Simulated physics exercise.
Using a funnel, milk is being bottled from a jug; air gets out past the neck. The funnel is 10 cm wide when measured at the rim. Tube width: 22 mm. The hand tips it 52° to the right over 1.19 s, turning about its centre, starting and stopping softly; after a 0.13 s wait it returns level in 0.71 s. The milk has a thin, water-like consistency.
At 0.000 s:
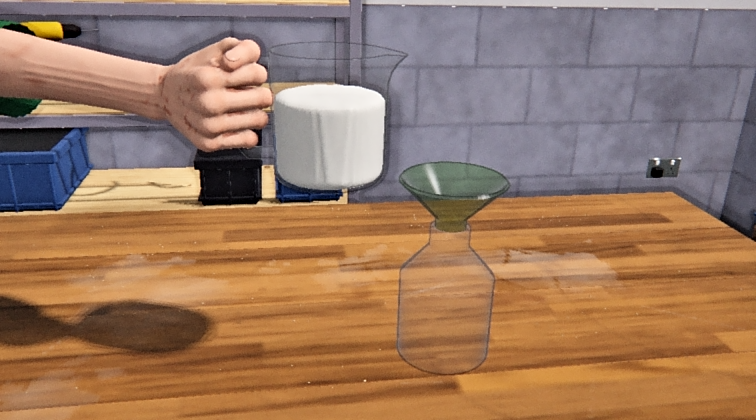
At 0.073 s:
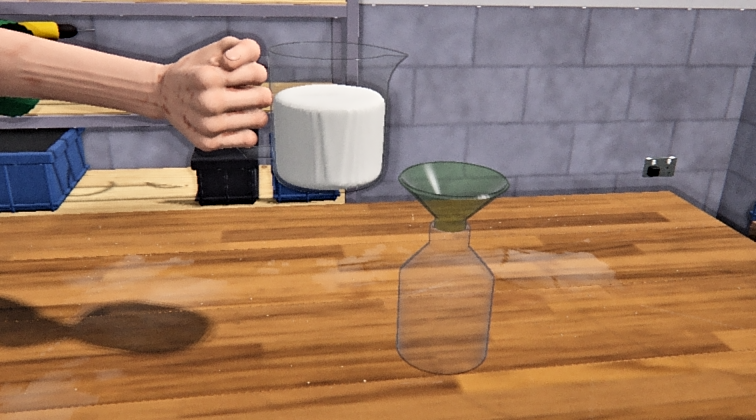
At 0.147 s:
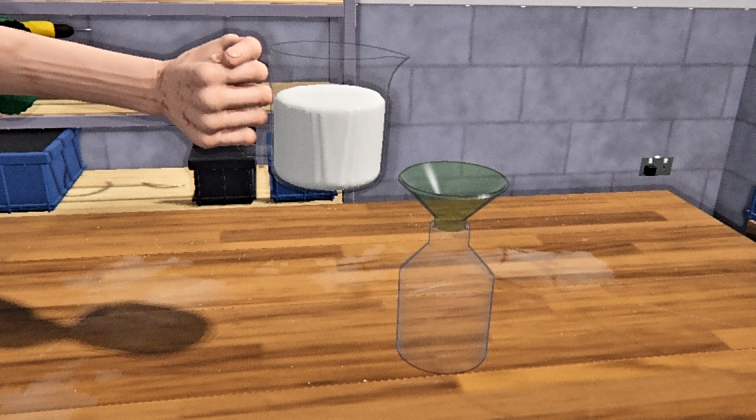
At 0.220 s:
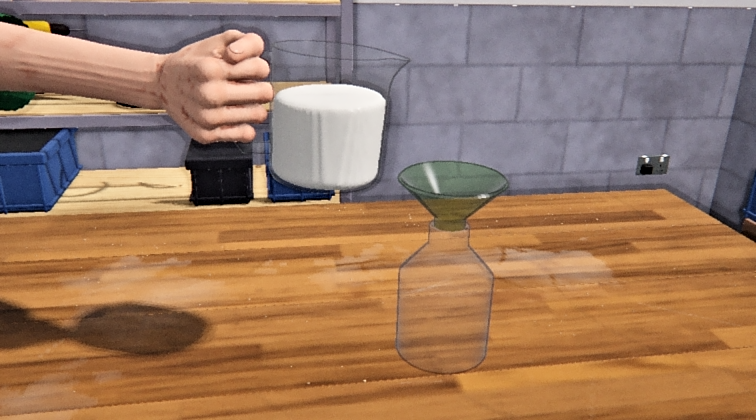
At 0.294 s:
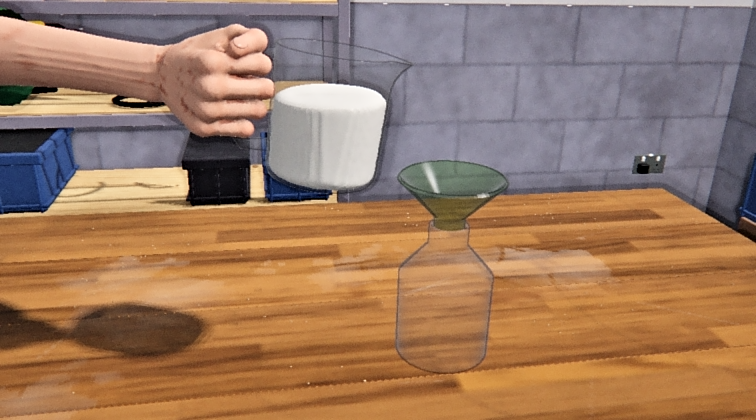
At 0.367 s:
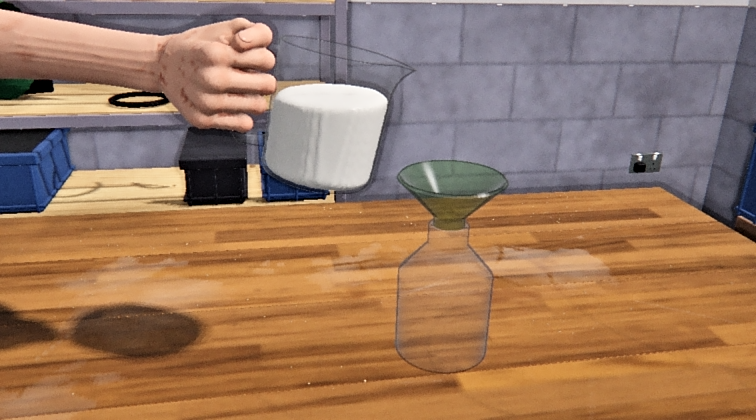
A clear jug of white milk, held by a hand above a wooden worktop, stays level at first and then tilts slightly to the right near a green funnel set in an empty clear bottle.
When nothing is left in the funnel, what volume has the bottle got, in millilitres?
I would say the bottle holds about 140 ml.
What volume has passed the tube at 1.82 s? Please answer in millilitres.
Looks to be around 120 ml.
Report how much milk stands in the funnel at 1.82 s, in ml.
Volume held in funnel: Near 15 ml.
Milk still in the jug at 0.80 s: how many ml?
About 660 ml.
Then, 0.80 s in, the tilt is 40° and 0 ml has passed the tube, 0 ml is in the funnel, 655 ml in the jug and 0 ml has missed.
Then, 1.12 s in, the tilt is 52° and 15 ml has passed the tube, 20 ml is in the funnel, 600 ml in the jug and 0 ml has missed.
Then, 1.45 s in, the tilt is 48° and 70 ml has passed the tube, 40 ml is in the funnel, 525 ml in the jug and 5 ml has missed.
Then, 1.82 s in, the tilt is 11° and 120 ml has passed the tube, 15 ml is in the funnel, 515 ml in the jug and 5 ml has missed.
Finally, 135 ml has passed the tube, 0 ml is in the funnel, 515 ml in the jug and 5 ml has missed.
